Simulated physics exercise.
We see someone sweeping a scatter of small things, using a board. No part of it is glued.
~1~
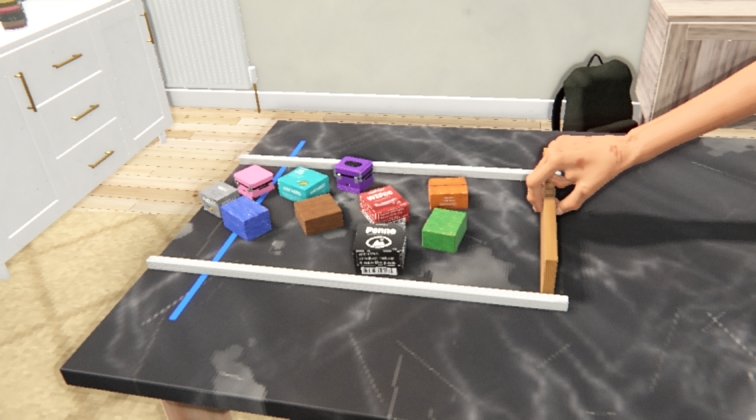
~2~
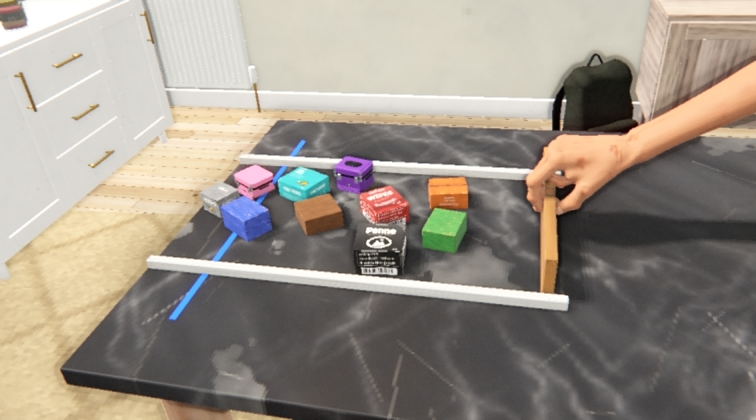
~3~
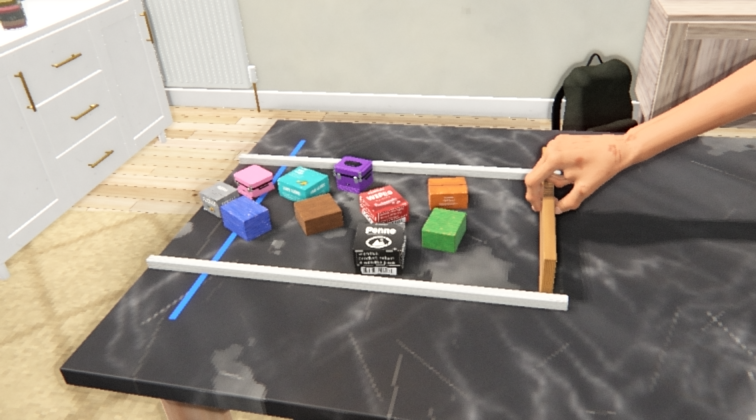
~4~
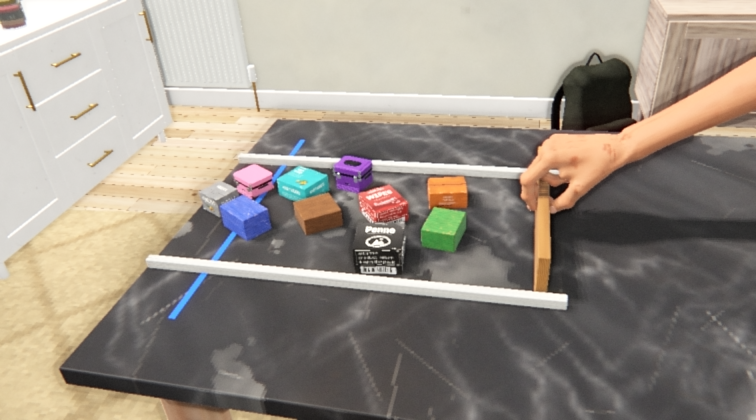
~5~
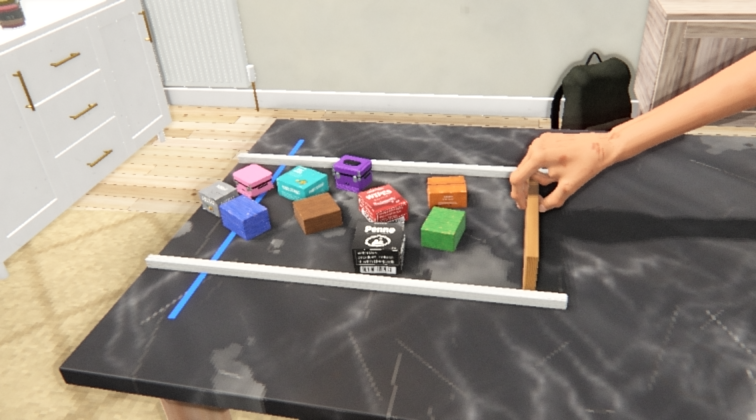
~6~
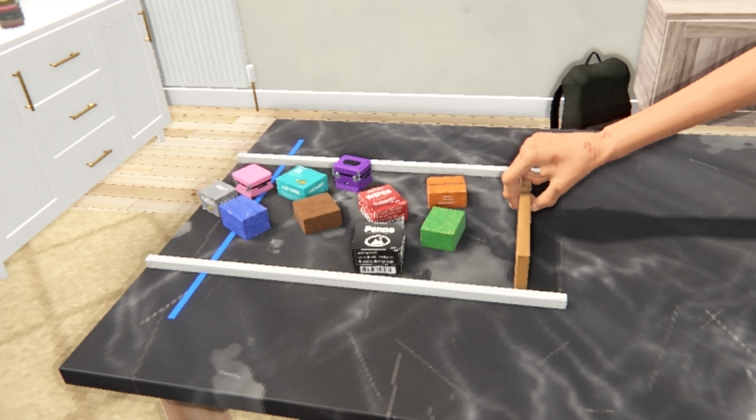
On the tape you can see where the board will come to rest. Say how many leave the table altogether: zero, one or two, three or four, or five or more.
Three or four leave.
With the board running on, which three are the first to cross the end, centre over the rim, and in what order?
They are the pink case, then the grey box, then the turquoise box.
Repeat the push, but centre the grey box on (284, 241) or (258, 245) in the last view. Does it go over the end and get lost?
Results in order - still up; still up.
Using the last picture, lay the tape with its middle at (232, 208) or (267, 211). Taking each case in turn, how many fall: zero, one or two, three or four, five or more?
Five or more; one to two.
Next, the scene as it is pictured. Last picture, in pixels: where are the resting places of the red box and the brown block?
First at (227, 188); second at (193, 208).
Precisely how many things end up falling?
Altogether the count is 4.
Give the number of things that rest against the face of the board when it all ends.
Result: 3 in all.
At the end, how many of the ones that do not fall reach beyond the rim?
The total here is 3.
Early on, none off yet; grey box at rest near (220, 199); pink case at rest near (253, 182); blue block at rest near (245, 217).
A while later, none off yet; grey box at rest near (220, 199); pink case travelled about its own width near (238, 178); blue block moving near (236, 219).
Finally, the number that fall off is three or four; lost, turquoise box, blue block, pink case and grey box.
